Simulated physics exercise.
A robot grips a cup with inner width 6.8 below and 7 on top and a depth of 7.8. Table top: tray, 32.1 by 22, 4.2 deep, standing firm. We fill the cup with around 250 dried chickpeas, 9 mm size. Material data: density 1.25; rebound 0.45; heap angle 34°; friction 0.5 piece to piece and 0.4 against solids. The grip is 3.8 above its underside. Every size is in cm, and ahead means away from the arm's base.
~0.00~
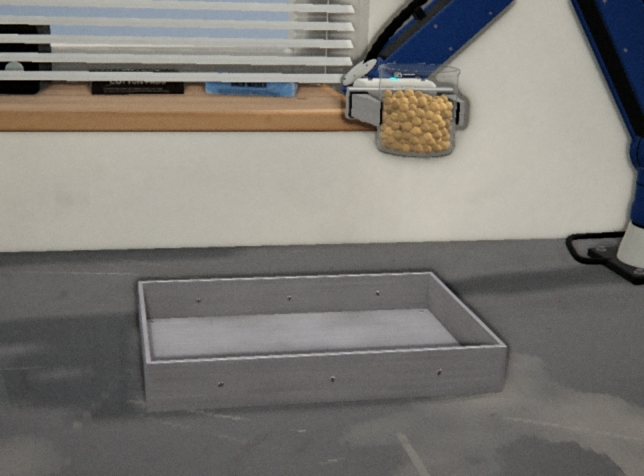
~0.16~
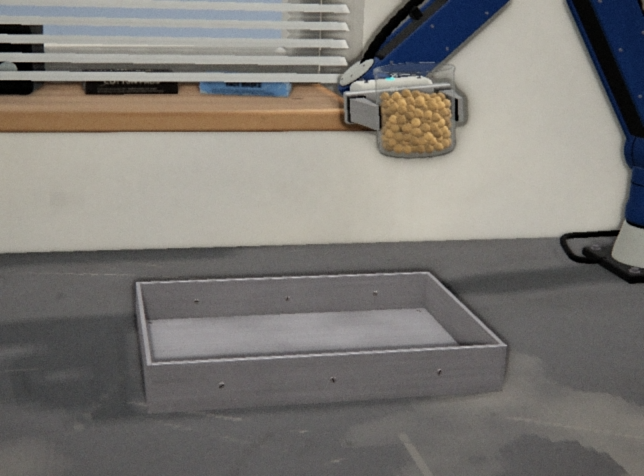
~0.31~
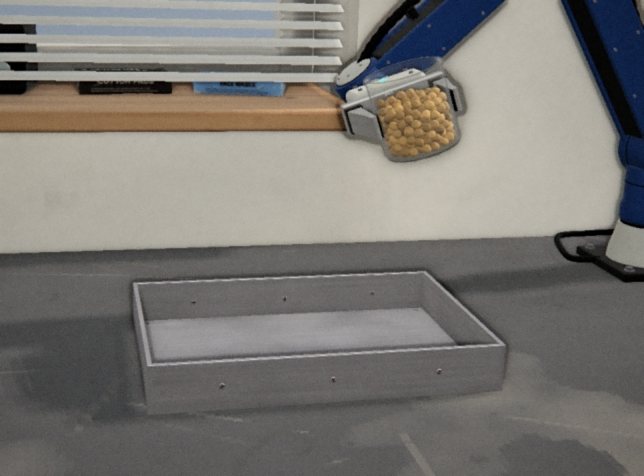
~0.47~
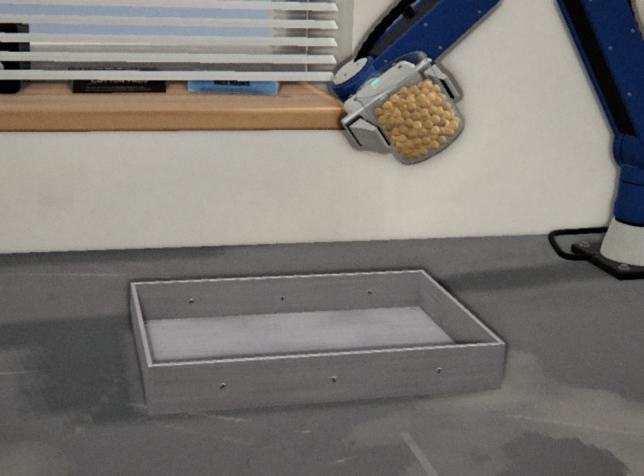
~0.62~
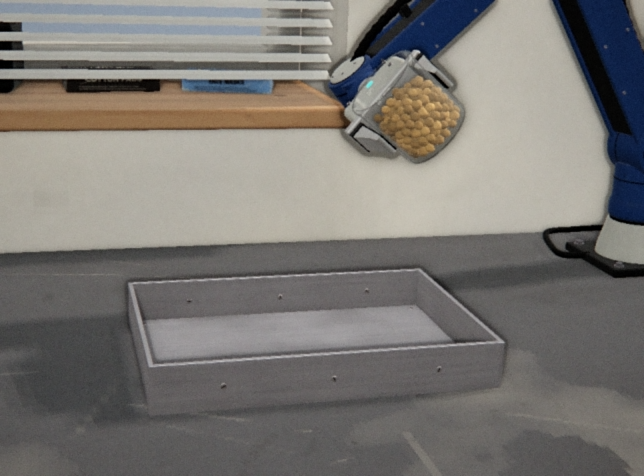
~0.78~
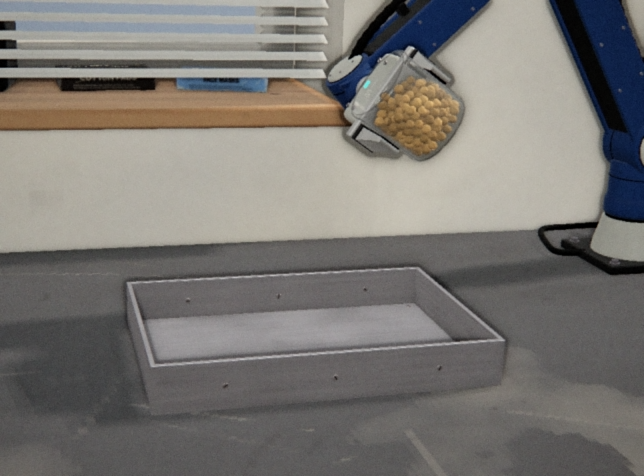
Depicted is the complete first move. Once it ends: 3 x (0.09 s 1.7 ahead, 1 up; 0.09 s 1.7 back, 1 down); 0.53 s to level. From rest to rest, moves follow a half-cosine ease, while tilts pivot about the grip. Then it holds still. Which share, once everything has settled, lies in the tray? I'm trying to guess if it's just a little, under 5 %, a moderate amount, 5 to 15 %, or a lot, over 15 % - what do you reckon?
I reckon a moderate amount.
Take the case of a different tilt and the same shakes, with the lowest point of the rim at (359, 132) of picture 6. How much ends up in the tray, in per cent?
Result: Approximately 40 %.
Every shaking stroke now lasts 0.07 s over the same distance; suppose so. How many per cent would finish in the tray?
It would come to roughly 20 %.
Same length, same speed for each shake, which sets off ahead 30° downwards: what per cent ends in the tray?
Result: Approx. 0 %.
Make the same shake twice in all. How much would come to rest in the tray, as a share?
In that case it would be near 5 percent.
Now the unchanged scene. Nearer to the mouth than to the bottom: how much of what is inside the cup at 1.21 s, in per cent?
That share comes to roughly 40 percent.
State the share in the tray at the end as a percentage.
I'd say some 10 per cent of it.
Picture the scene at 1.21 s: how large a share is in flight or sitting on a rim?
Reading at that time: Some 4 per cent.
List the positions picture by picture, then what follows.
Cup middle at (417, 111), level; upper third of the load around (415, 107), from x 385 to 450, top at y 95; 254 in the cup, in the first frame.
Cup middle at (416, 111), tilted 5° forward; upper third of the load around (417, 106), from x 385 to 445, top at y 95, in the second frame.
Cup middle at (414, 111), tilted 19° forward; upper third of the load around (418, 106), from x 380 to 450, top at y 90, in the third frame.
Cup middle at (412, 110), tilted 36° forward; upper third of the load around (424, 104), from x 380 to 455, top at y 85, in the fourth frame.
Cup middle at (410, 110), tilted 50° forward; upper third of the load around (422, 101), from x 380 to 455, top at y 80, in the fifth frame.
Cup middle at (410, 108), tilted 55° forward; upper third of the load around (422, 99), from x 380 to 455, top at y 80; 254 in the cup, in the sixth frame.
After 1.21 s, tilted 55° forward, highest piece 27 above the table; 243 in the cup, 2 in the tray, 9 in flight or on a rim.
After 1.64 s, tilted 19° forward, highest piece 27 above the table; 231 in the cup, 23 in the tray.
After 2.05 s, level, highest piece 28 above the table; 231 in the cup, 23 in the tray.
After 3.10 s, level, highest piece 28 above the table; 231 in the cup, 23 in the tray.
At rest, 231 in the cup, 23 in the tray. That is 9 % in the tray.
